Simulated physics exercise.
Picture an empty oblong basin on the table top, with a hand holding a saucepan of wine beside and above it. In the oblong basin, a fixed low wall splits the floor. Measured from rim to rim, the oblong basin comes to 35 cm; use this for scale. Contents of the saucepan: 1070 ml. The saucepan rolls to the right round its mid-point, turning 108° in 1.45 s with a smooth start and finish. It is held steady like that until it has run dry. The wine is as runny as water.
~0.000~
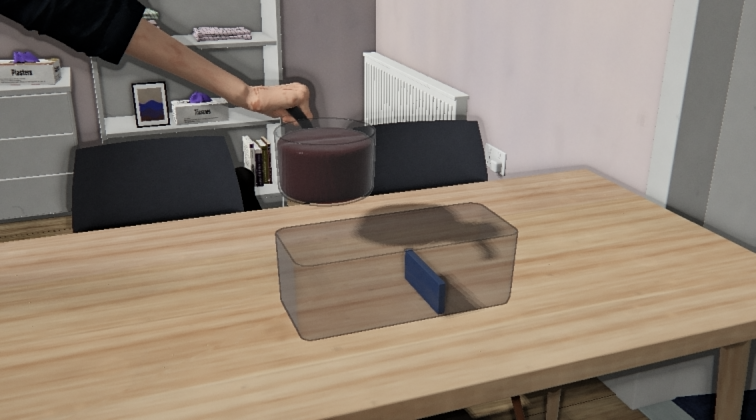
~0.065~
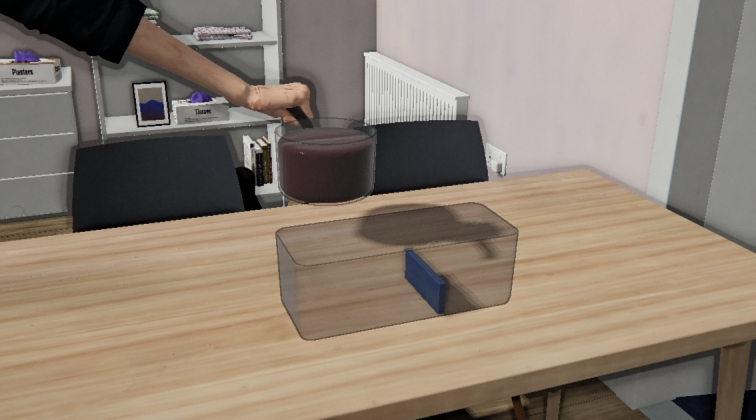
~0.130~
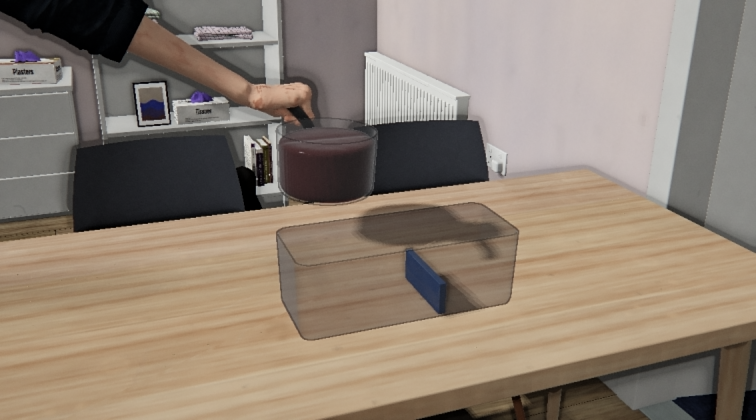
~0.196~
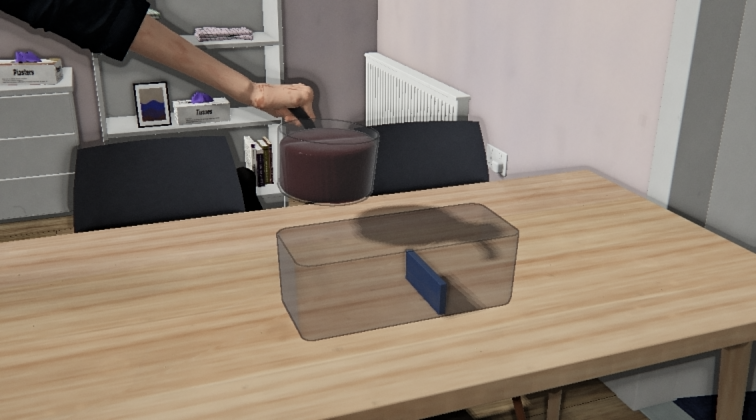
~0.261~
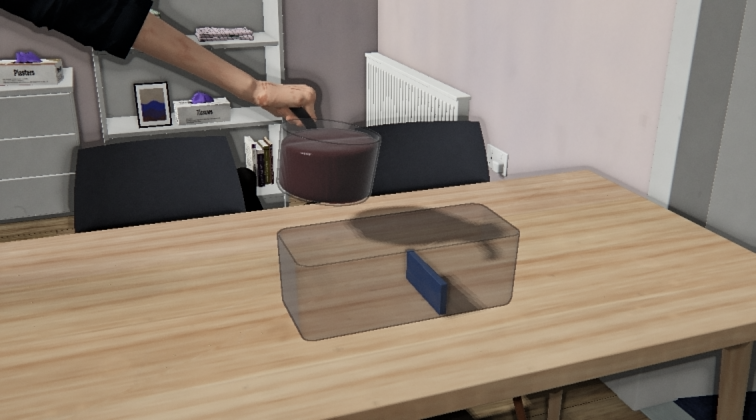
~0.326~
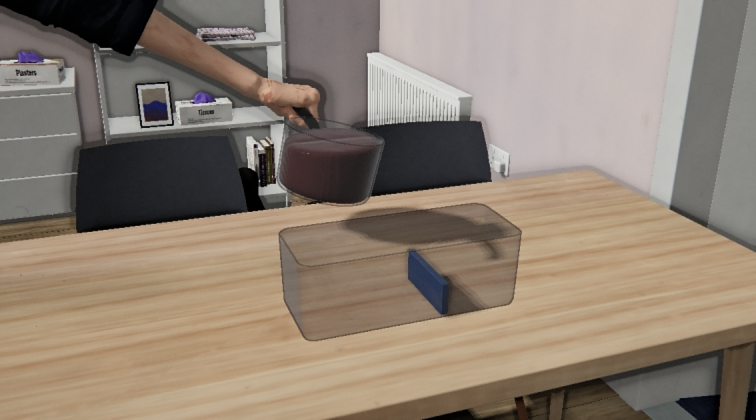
In this clip, a hand holds a saucepan of dark wine above a clear, empty oblong basin with a small blue wall inside on a wooden table, and the saucepan tilts slightly to the right.
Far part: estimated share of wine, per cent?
34 per cent.
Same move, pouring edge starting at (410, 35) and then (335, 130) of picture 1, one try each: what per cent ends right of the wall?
Try 1: Approx. 80 %; try 2: Approx. 5 %.
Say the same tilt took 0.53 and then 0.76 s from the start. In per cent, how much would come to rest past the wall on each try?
I'd expect close to 15 per cent and then close to 20 per cent.
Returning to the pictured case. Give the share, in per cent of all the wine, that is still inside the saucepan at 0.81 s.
I'd put it near 62 percent.
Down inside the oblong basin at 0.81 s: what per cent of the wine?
The basin holds roughly 16 in a hundred parts at that moment.
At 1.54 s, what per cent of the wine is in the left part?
64 %.
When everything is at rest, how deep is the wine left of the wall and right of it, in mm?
On the left it stands about 24 mm, on the right about 22 mm.
Then, 0.81 s in, the tilt is 64° and 62 per cent is still to pour, 9 is left of the wall and 6 right of it.
Then, 1.17 s in, the tilt is 98° and 13 per cent is still to pour, 45 is left of the wall and 34 right of it.
Then, 1.54 s in, the tilt is 108° and 0 per cent is still to pour, 64 is left of the wall and 34 right of it.
Then, 1.95 s in, the tilt is 108° and 0 per cent is still to pour, 65 is left of the wall and 34 right of it.
Finally, 65 per cent lies left of the wall, 34 right of it and 1 outside.
